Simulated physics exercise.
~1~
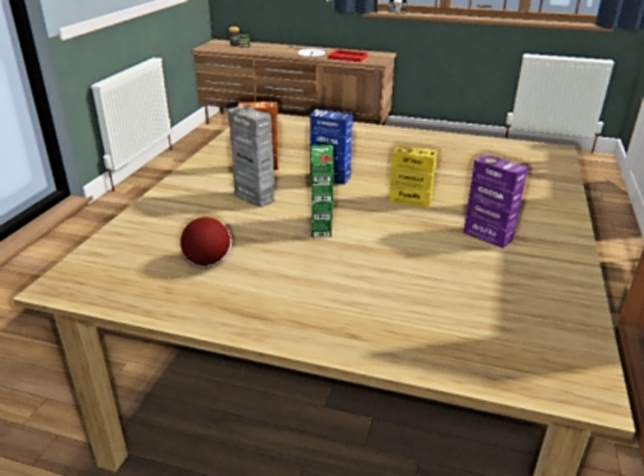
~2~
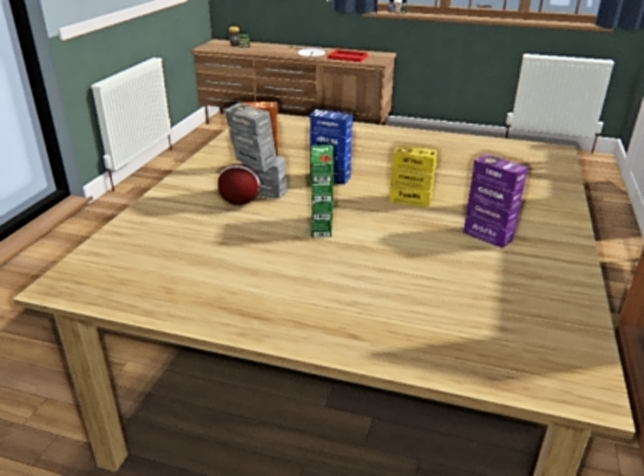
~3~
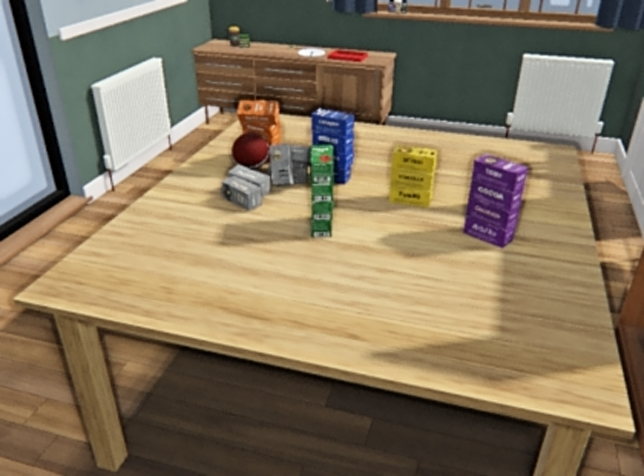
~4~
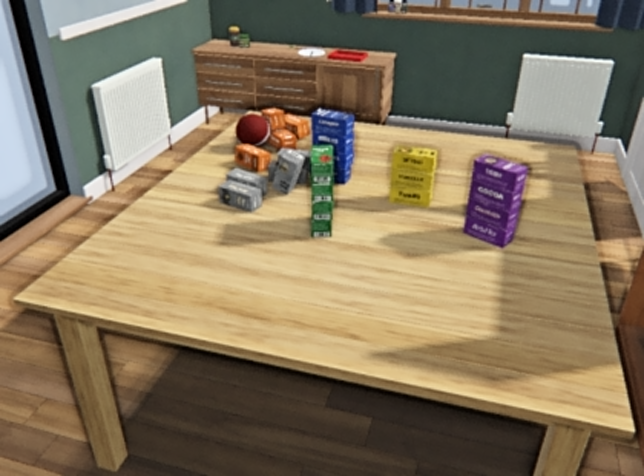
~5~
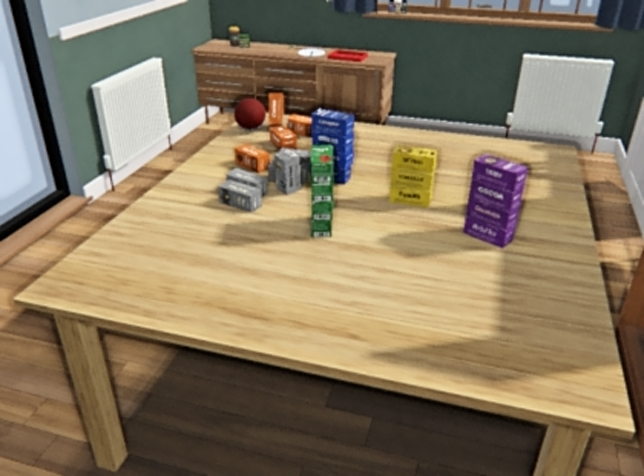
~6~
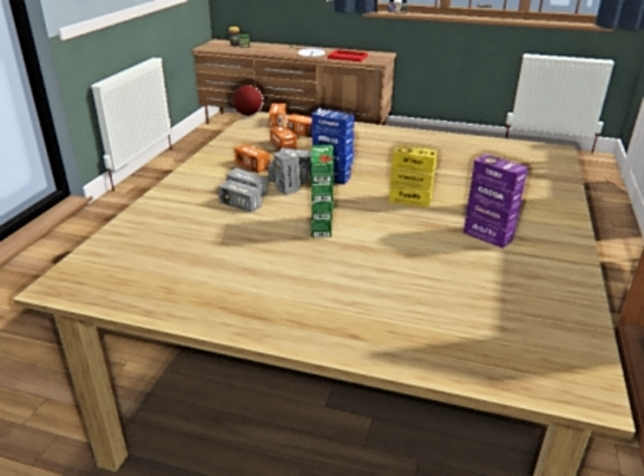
Wooden table with six coloured packet towers, a red ball rolling through the grey and orange ones, toppling them, others left standing.
